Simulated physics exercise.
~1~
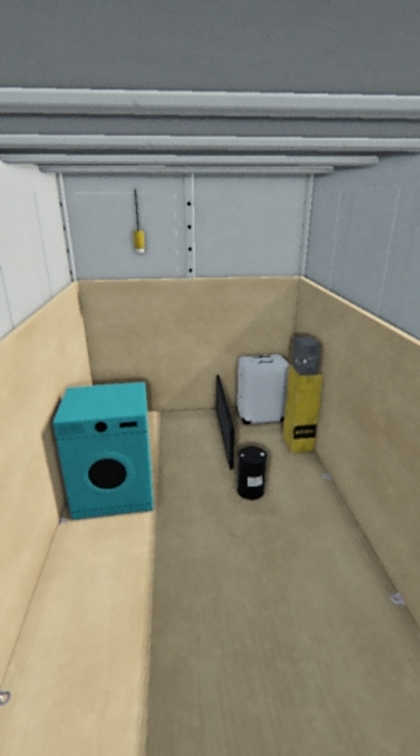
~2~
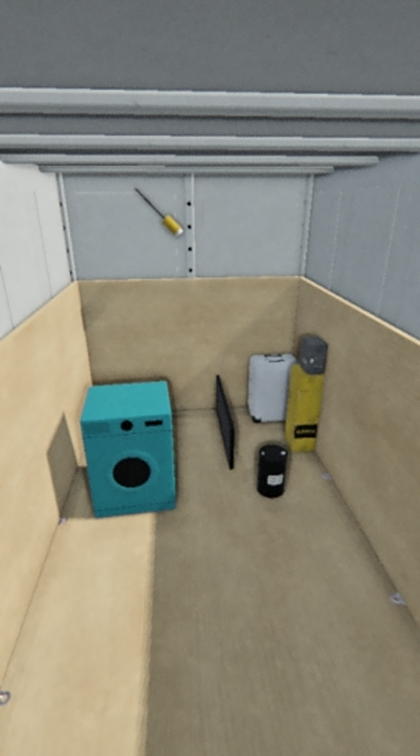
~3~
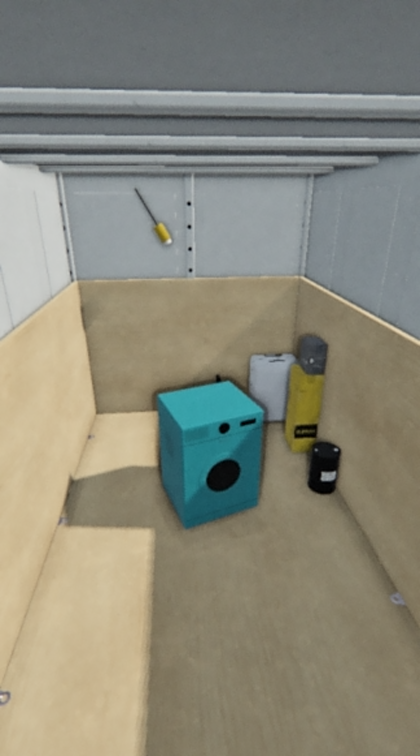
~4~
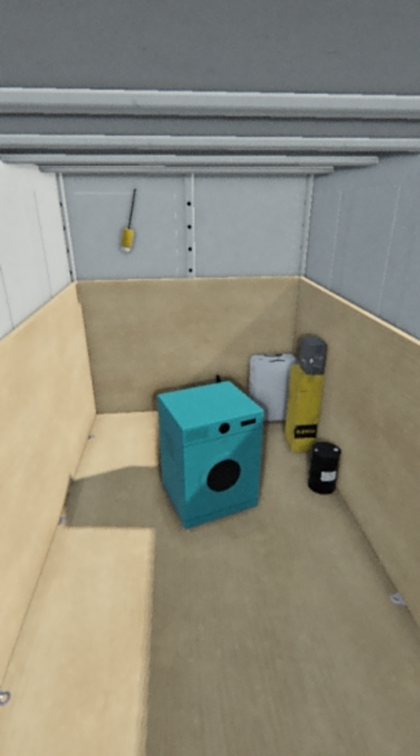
In the video, a turquoise washing machine and a black canister slide to the right across a van's load bay while a white case shifts slightly and a hanging screwdriver swings; the machine ends upright mid-floor, the canister upright beside a yellow box.
